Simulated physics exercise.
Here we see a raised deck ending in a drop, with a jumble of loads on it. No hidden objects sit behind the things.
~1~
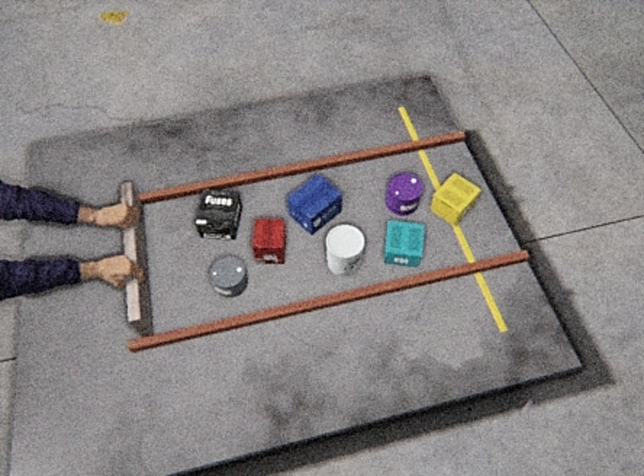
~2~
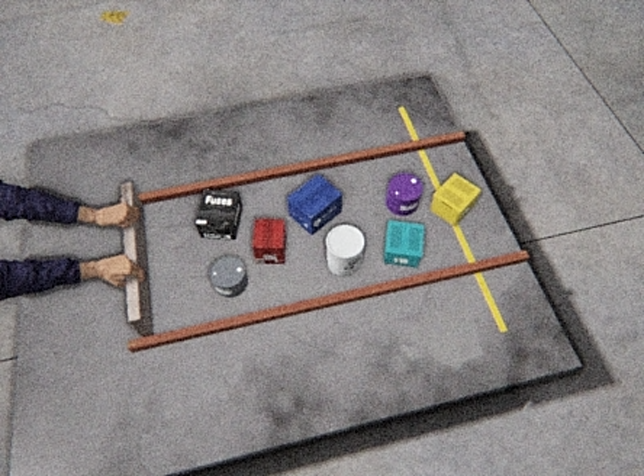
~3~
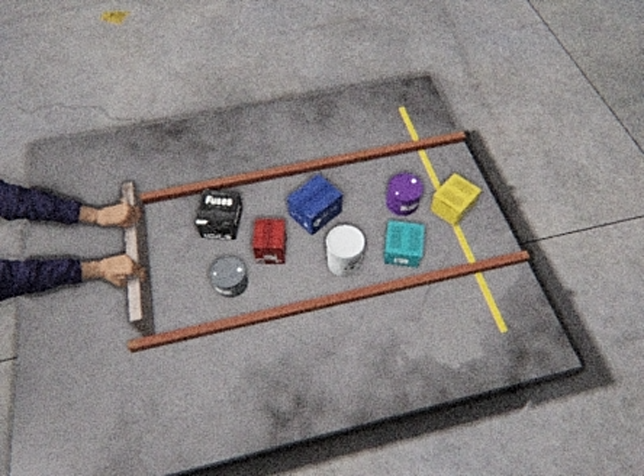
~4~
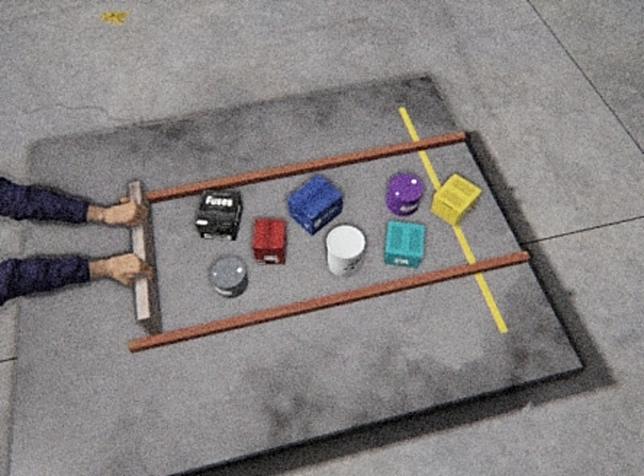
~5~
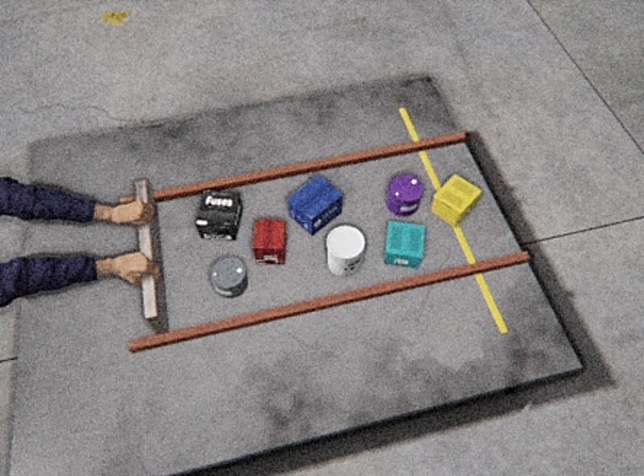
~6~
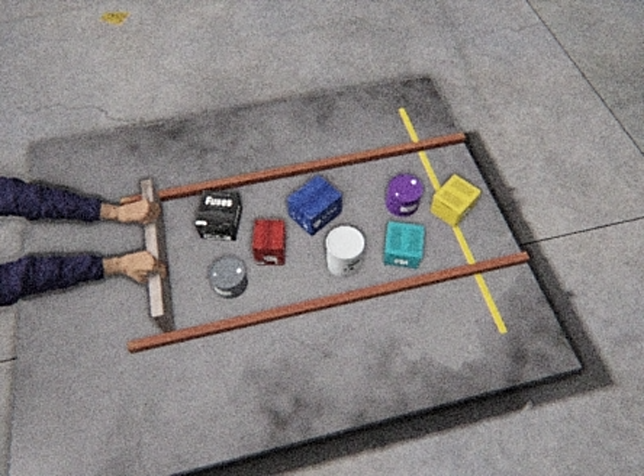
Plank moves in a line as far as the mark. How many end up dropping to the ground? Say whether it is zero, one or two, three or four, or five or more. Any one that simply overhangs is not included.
It is three or four.
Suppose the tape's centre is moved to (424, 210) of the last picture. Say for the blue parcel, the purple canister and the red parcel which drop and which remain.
Check: The blue parcel remains in place; the purple canister takes the fall; the red parcel remains in place.
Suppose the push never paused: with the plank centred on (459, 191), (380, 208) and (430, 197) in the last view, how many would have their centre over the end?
5; 0; 3.
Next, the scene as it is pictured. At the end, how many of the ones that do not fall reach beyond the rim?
So the number is 1.
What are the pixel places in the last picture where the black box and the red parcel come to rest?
In order, first (450, 165), then (463, 197).
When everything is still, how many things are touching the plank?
3.
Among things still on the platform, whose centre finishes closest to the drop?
The white pail ends up foremost.
Soon after, none off yet; yellow tote at rest near (455, 202); purple canister at rest near (404, 196); turquoise tote at rest near (403, 246).
After that, none off yet; yellow tote displaced a little near (470, 208); purple canister displaced about its own width near (442, 191); turquoise tote displaced about its own width near (449, 240).
In the end, the number that fall off is three or four; gone, blue parcel, turquoise tote, purple canister and yellow tote.
